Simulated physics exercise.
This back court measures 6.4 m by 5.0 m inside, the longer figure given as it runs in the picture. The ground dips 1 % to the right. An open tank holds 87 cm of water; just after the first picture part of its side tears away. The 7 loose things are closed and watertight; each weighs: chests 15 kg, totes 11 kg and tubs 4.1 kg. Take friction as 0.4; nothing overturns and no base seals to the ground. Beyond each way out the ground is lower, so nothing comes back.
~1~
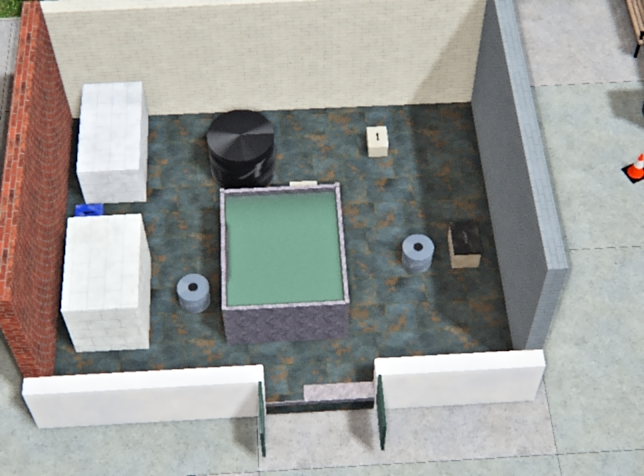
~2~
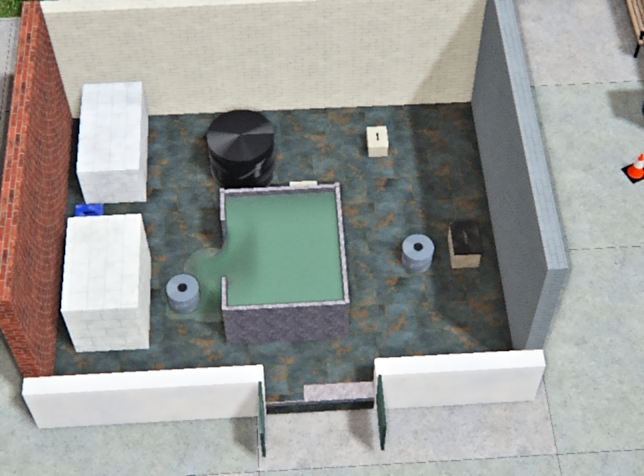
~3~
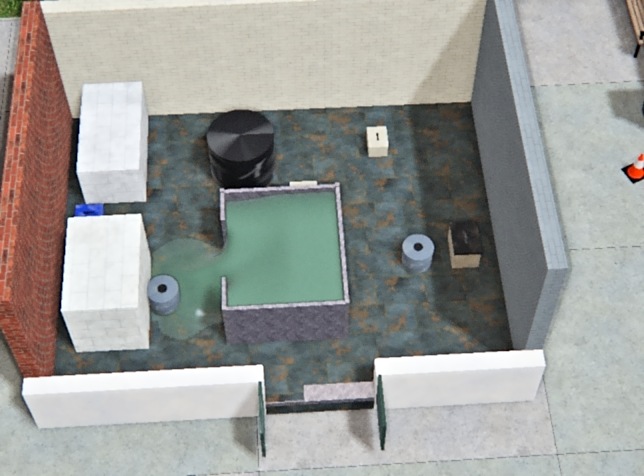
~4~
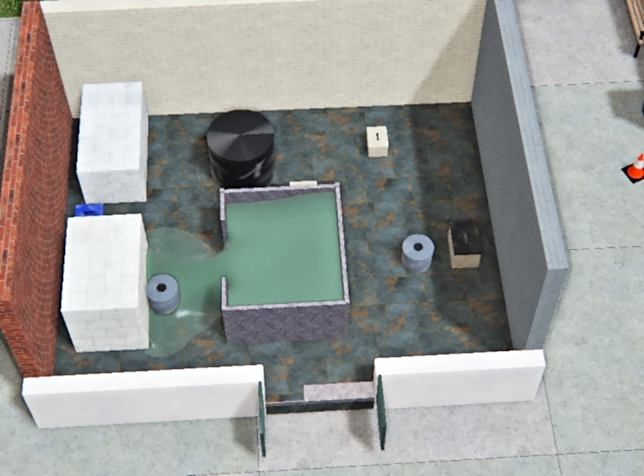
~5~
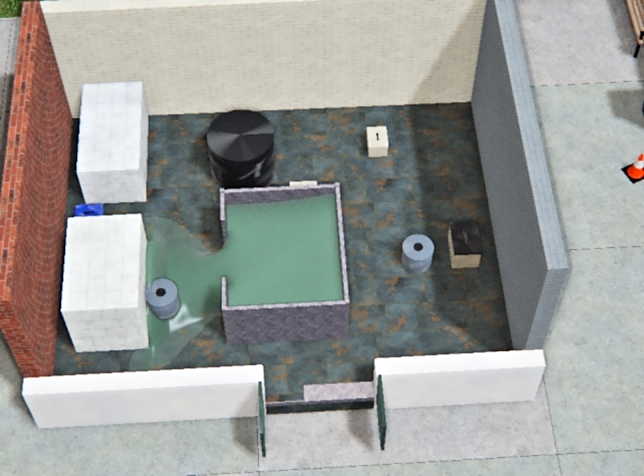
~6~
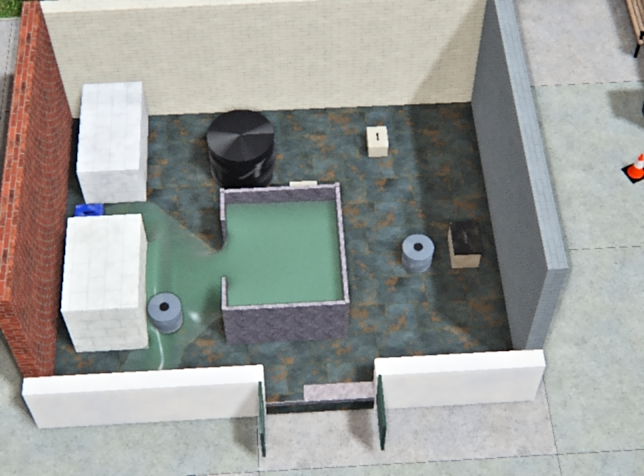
Green water bursts through a gap torn in the left side of a square open tank in a walled court, pushing a small grey-blue cylinder left toward a white block. The pool then spreads around the cylinder and along the block, reaching back toward a blue object and forward toward the front wall.
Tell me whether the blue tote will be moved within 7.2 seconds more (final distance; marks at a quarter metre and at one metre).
The blue tote travels far.
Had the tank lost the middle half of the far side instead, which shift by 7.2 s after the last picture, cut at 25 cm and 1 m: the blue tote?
In that case the blue tote barely shifts.
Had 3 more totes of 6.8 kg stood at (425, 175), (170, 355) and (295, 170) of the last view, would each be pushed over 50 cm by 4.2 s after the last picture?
In that order: Under, past it, less.
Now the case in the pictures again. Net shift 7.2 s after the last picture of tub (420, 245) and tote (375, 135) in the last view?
In that order: 60 cm, 140 cm.
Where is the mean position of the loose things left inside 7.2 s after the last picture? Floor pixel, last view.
At about (372, 209).
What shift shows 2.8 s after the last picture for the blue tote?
Roughly 60 cm by then.
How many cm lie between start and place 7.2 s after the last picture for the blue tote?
Roughly 400 cm.
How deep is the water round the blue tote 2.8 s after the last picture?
About 14 cm.
Then, 0.9 s after the last picture the blue tote is near (77, 230), 0.4 m from its start, aground; 0 of 7 are out; 1 afloat.
Then, 2.8 s after the last picture the blue tote is near (128, 213), 0.6 m from its start, afloat; 0 of 7 are out; 2 afloat.
Then, 4.8 s after the last picture the blue tote is near (192, 150), 1.9 m from its start, afloat; 0 of 7 are out; 5 afloat.
Then, 7.2 s after the last picture the blue tote is near (329, 119), 4.0 m from its start, aground; 0 of 7 are out; 5 afloat.
